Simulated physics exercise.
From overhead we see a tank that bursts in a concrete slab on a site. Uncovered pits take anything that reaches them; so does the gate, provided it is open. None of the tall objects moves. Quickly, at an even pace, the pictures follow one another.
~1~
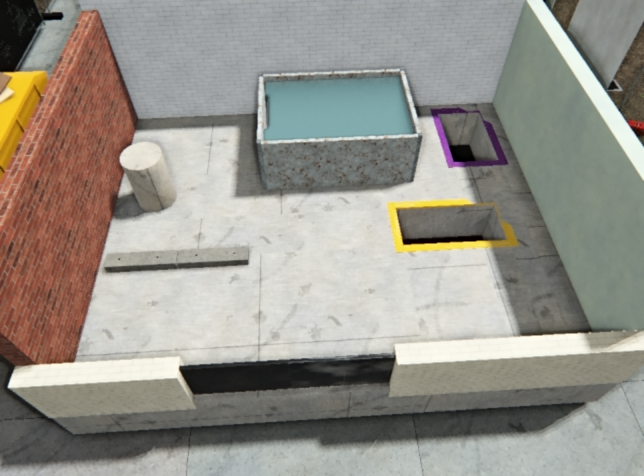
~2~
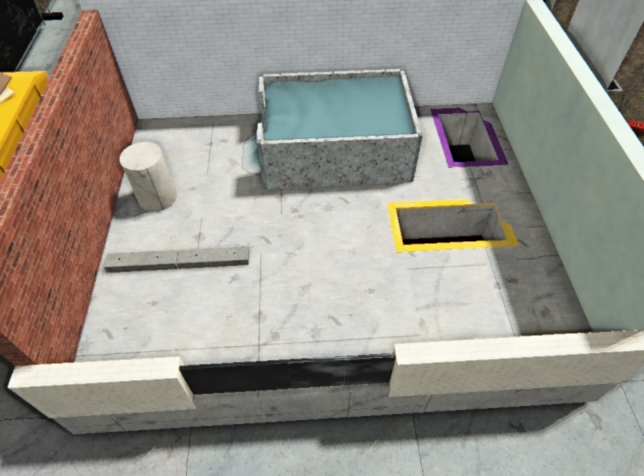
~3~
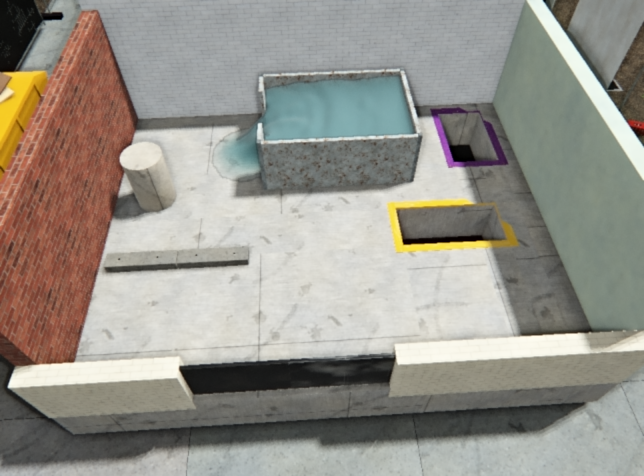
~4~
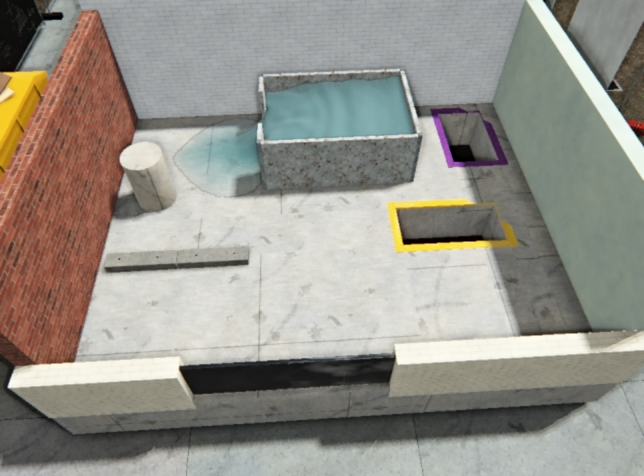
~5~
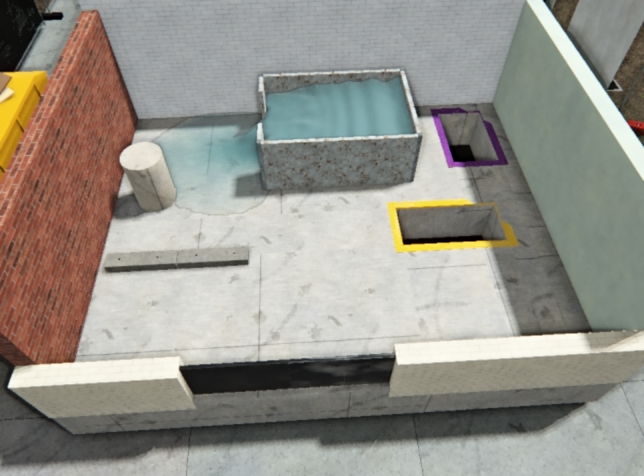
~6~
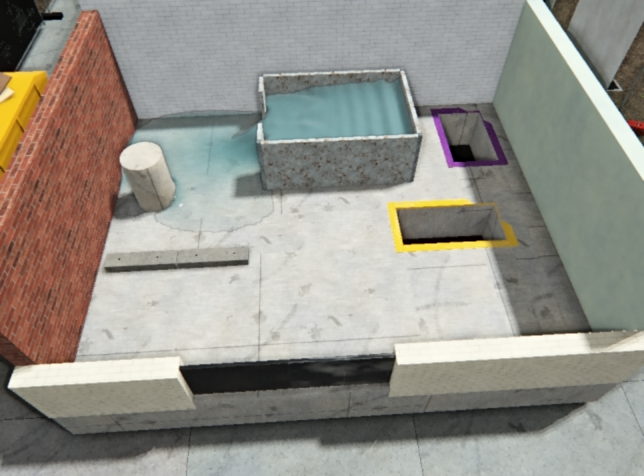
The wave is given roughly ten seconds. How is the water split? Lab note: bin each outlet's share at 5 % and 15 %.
The gate pulls in barely a drop - beneath five per cent; the purple pit pulls in a so-so amount - five to fifteen per cent; the yellow pit pulls in a so-so amount - five to fifteen per cent.
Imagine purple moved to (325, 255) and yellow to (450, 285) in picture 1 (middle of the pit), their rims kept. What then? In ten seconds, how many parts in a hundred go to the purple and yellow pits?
Log, per cent - purple: 20, yellow: 8.
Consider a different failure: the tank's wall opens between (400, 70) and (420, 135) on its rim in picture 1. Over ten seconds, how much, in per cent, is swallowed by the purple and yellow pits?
Purple 75 %, yellow 6 %.
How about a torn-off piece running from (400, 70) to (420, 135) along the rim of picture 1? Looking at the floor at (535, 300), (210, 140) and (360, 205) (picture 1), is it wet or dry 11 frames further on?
The first would be drenched, the second still unwetted and the third still unwetted.
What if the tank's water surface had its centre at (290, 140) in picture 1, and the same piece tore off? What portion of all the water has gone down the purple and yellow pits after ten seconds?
I'd guess purple takes near 20 % and yellow near 12 %.
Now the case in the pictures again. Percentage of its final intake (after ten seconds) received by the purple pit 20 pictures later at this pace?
By my reckoning, 0 percent.
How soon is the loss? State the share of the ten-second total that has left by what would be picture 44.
My figure is about 20 in a hundred.
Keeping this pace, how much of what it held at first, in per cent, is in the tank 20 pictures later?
Estimate: Around 44 per cent.
A moment on, water covers 25 % of the floor; the gate 0 %, the purple pit 0 %, the yellow pit 0 %.
Next, water covers 30 % of the floor; the gate 0 %, the purple pit 0 %, the yellow pit 0 %.
Then, water covers 50 % of the floor; the gate 0 %, the purple pit 0 %, the yellow pit 0 %.
Later, water covers 85 % of the floor; the gate 0 %, the purple pit 2 %, the yellow pit 2 %.
In the end, water covers 95 % of the floor; the gate 0 %, the purple pit 7 %, the yellow pit 13 %.
